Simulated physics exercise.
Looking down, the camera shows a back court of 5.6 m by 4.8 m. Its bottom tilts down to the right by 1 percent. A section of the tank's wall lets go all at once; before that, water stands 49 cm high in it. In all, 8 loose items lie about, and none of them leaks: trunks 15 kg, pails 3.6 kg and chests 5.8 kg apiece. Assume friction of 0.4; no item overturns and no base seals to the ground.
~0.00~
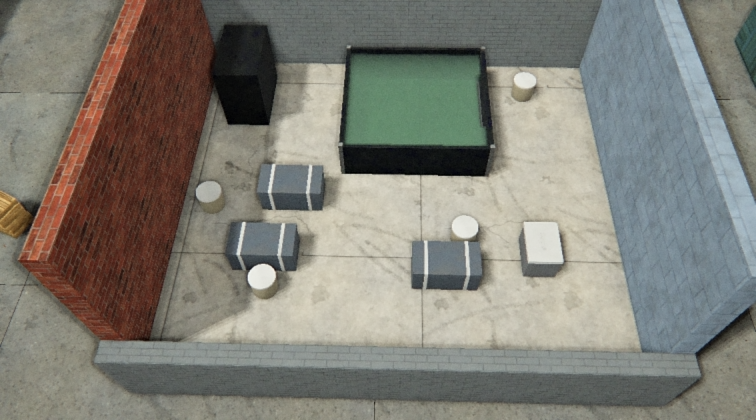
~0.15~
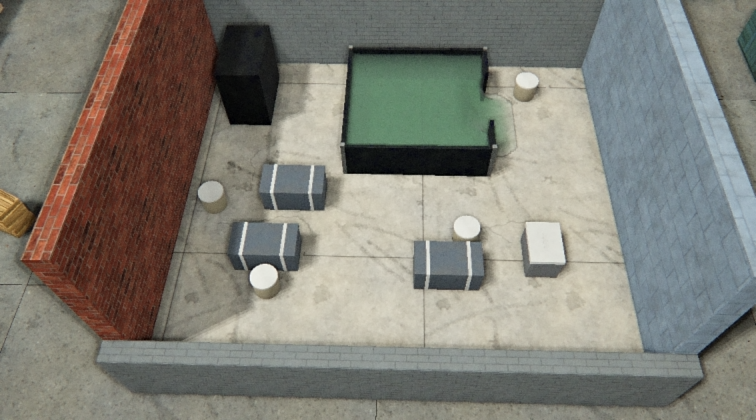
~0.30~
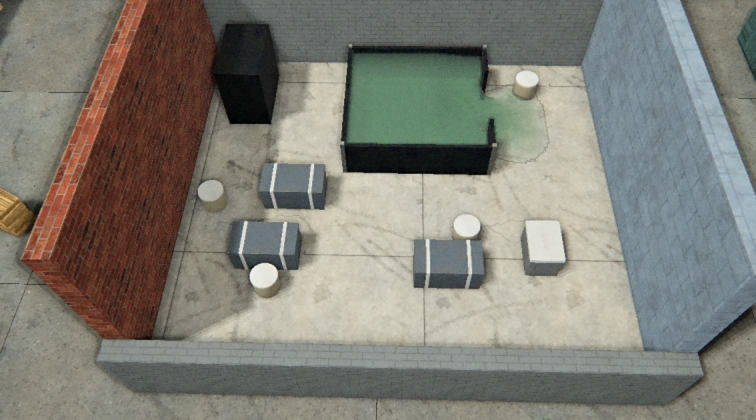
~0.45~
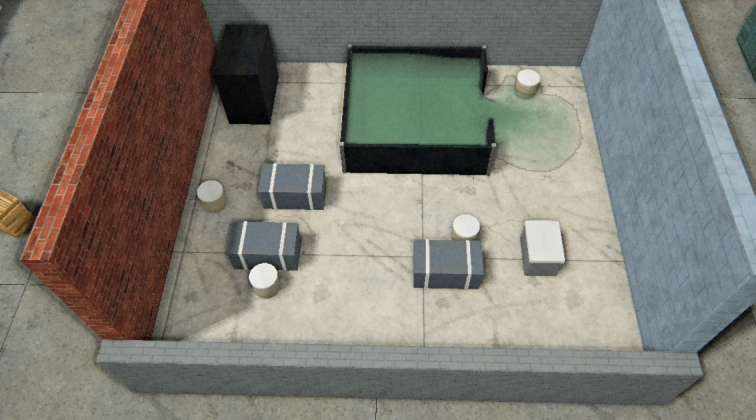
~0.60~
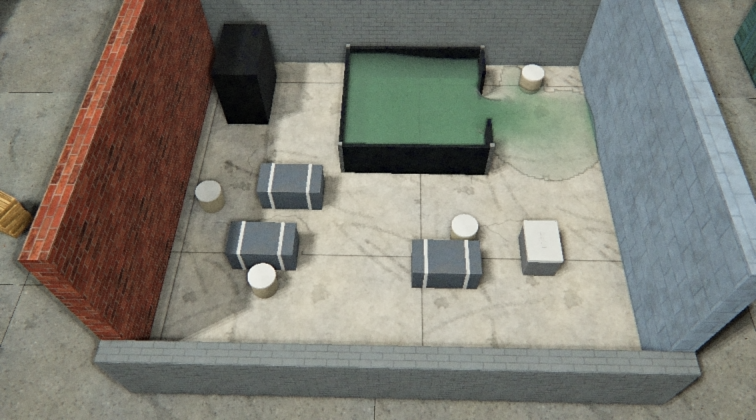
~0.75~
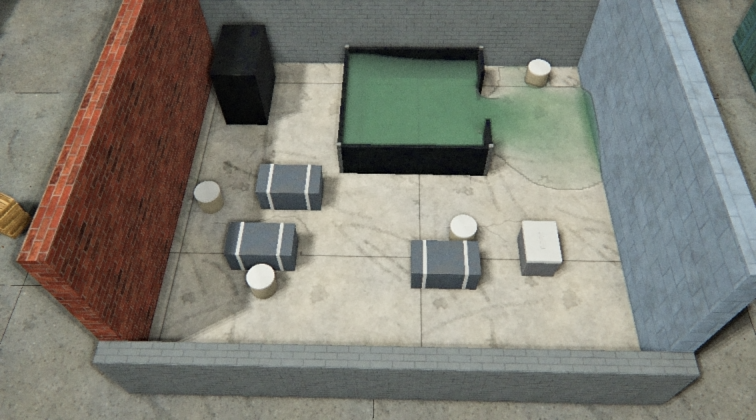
Green water pouring through a gap in a black-walled tank's right side, spreading across a walled court and nudging one pail away.
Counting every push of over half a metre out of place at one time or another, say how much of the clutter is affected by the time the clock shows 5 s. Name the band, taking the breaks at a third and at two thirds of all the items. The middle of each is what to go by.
The answer is the lowest band, under a third.
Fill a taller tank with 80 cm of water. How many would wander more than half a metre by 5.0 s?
It would come to 5 of them.
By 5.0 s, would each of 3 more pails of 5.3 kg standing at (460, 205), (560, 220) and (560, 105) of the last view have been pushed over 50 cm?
Reading them off in order: Not beyond, clears the mark, clears the mark.
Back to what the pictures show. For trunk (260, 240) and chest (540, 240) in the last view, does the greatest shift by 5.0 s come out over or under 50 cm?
The first one is undershooting and the second one is overshooting.
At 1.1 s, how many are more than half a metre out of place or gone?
Answer: 1.
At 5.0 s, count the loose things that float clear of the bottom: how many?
Tally: 2 of them.
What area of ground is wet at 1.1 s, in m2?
The covered patch comes to about 7.0 m2.
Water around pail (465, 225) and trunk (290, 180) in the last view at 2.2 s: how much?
Close to 0 and 0 centimetres.
After 1.1 s 1 of 8 are over 50 cm from their spots; 0 afloat.
After 2.2 s 1 of 8 are over 50 cm from their spots; 1 afloat.
After 3.5 s 2 of 8 are over 50 cm from their spots; 2 afloat.
After 5.0 s 2 of 8 are over 50 cm from their spots, and 2 have been at some point; 2 afloat.
